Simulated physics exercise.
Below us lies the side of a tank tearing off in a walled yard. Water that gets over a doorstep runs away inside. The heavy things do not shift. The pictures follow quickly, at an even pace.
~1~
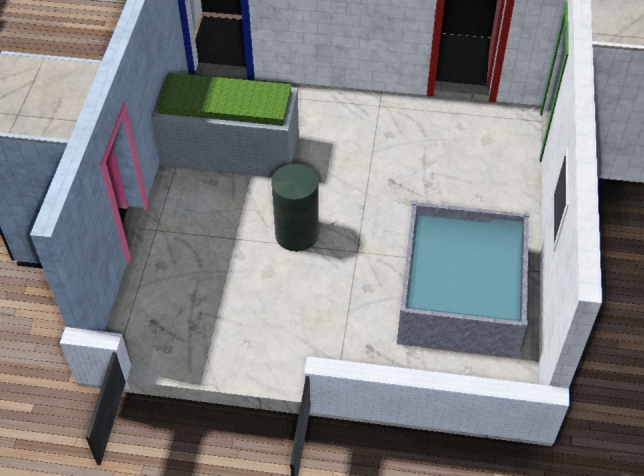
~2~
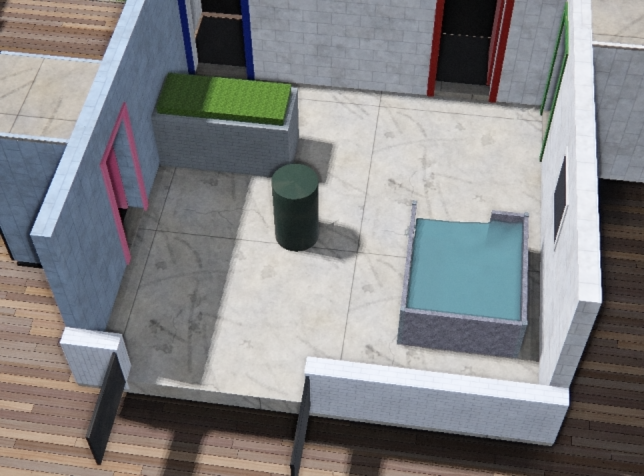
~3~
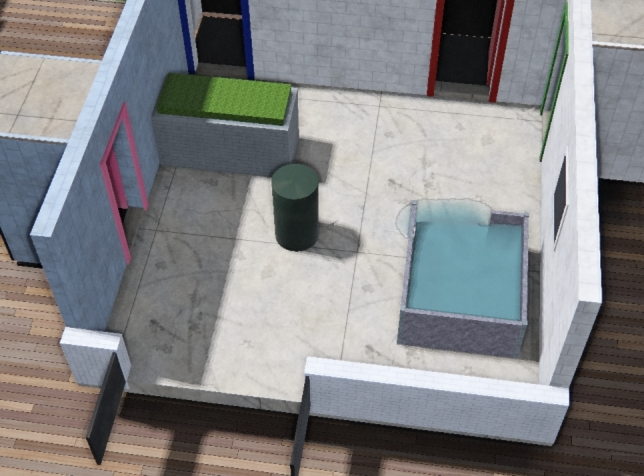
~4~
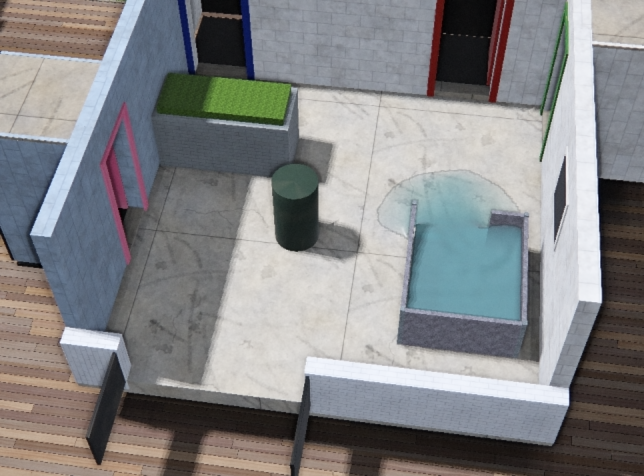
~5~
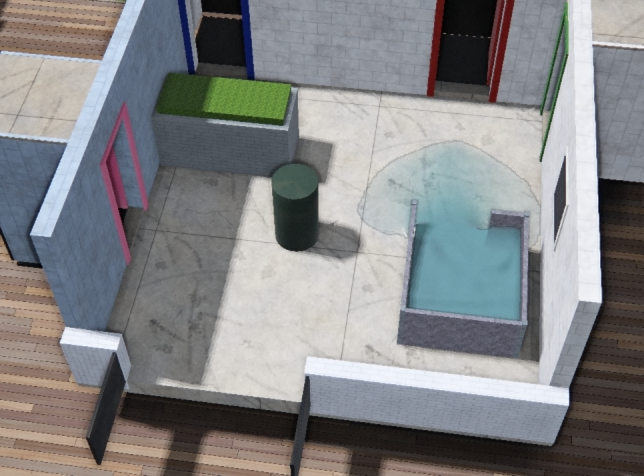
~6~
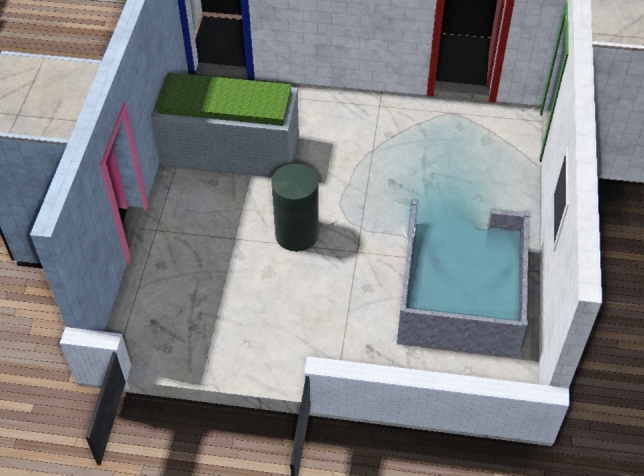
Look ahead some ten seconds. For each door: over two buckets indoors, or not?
The pink door holds within the limit; the red door floods; the blue door floods; the green door floods.
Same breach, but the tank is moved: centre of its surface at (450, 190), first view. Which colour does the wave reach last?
Last comes the pink-painted one.
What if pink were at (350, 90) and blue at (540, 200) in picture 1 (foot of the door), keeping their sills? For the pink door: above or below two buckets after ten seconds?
Then: Pink door goes over.
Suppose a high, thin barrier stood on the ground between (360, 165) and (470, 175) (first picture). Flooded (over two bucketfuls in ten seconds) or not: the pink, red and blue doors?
One by one: Pink door lets more in, red door is under, blue door lets more in.
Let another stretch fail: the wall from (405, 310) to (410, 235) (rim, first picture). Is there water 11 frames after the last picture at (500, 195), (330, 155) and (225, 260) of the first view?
As listed: No water, awash, under water.
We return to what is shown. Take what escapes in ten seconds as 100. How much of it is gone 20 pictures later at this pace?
I make it 45 per cent.
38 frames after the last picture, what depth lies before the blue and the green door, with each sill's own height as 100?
About 390 and 70 per cent.
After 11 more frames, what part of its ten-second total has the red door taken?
About 60 per cent.
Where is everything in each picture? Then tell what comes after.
The first picture shows the tank at (466, 264) is whole and still.
In the second picture, the front is at (408, 234), out from the gap on the tank's far side.
In the third picture, water pours out on the tank's far side and has run to (488, 211).
In the fourth picture, the front is at (470, 176), out from the gap on the tank's far side.
In the fifth picture, water pours out on the tank's far side and has run to (465, 147).
In the sixth picture, the front is at (448, 118), out from the gap on the tank's far side.
A moment on, water covers 35 % of the floor; the pink door not reached, the red door over two buckets in, the blue door not reached, the green door wet at the sill, nothing in.
Next, water covers 40 % of the floor; the pink door not reached, the red door far over two buckets in, the blue door wet at the sill, nothing in, the green door under two buckets in.
Then, water covers 45 % of the floor; the pink door not reached, the red door far over two buckets in, the blue door under two buckets in, the green door over two buckets in.
Later, water covers 55 % of the floor; the pink door wet at the sill, nothing in, the red door far over two buckets in, the blue door far over two buckets in, the green door over two buckets in.
In the end, water covers 80 % of the floor; the pink door wet at the sill, nothing in, the red door far over two buckets in, the blue door far over two buckets in, the green door over two buckets in.
